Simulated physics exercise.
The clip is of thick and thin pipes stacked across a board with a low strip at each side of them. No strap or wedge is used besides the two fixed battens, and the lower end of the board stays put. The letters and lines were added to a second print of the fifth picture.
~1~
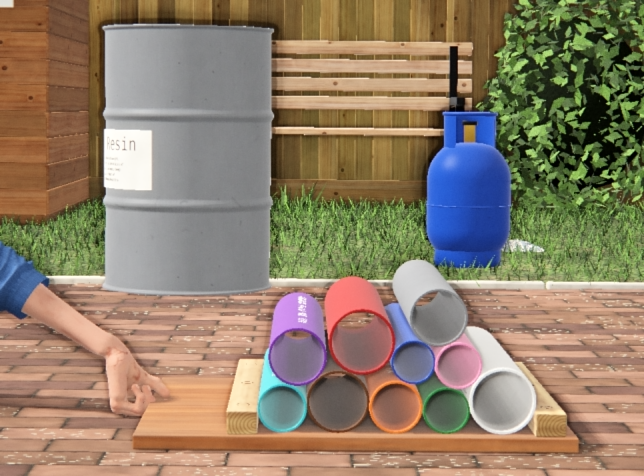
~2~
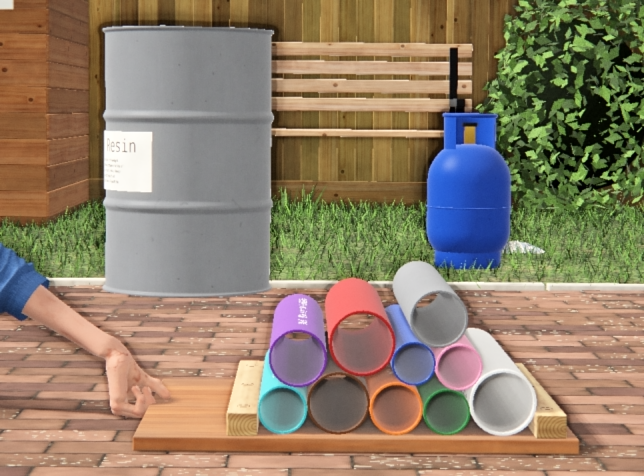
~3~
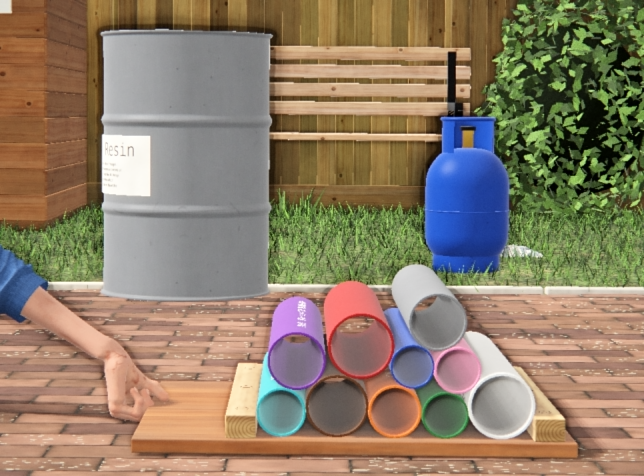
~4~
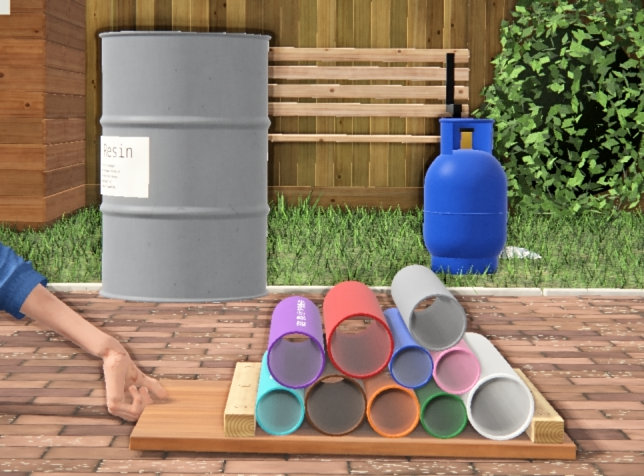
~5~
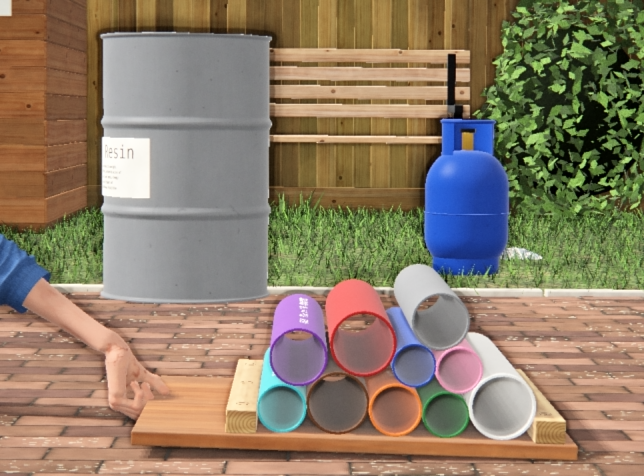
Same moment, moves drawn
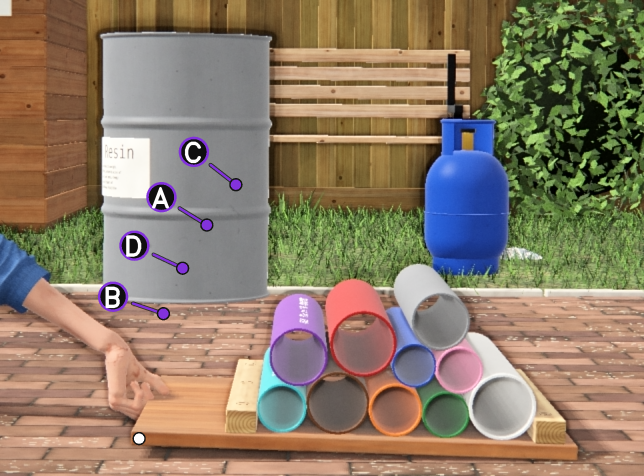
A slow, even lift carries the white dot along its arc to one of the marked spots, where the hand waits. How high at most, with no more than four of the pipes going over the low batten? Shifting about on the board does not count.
It can be raised to C.
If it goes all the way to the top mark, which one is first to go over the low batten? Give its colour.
First is the grey one.
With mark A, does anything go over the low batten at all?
Yes, at A.
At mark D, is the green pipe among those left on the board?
The green pipe: Yes.
On the marked copy, A at (207, 225); B at (164, 314); C at (236, 184); D at (182, 268); the white dot at (139, 438).
With C. Early on, board at 20°.
Further on, board at 37°.
At the end, board at 38°, two over the low batten (pink, grey).
As for the rest, A two over the low batten (pink, grey); B none over the low batten; D one over the low batten (grey).
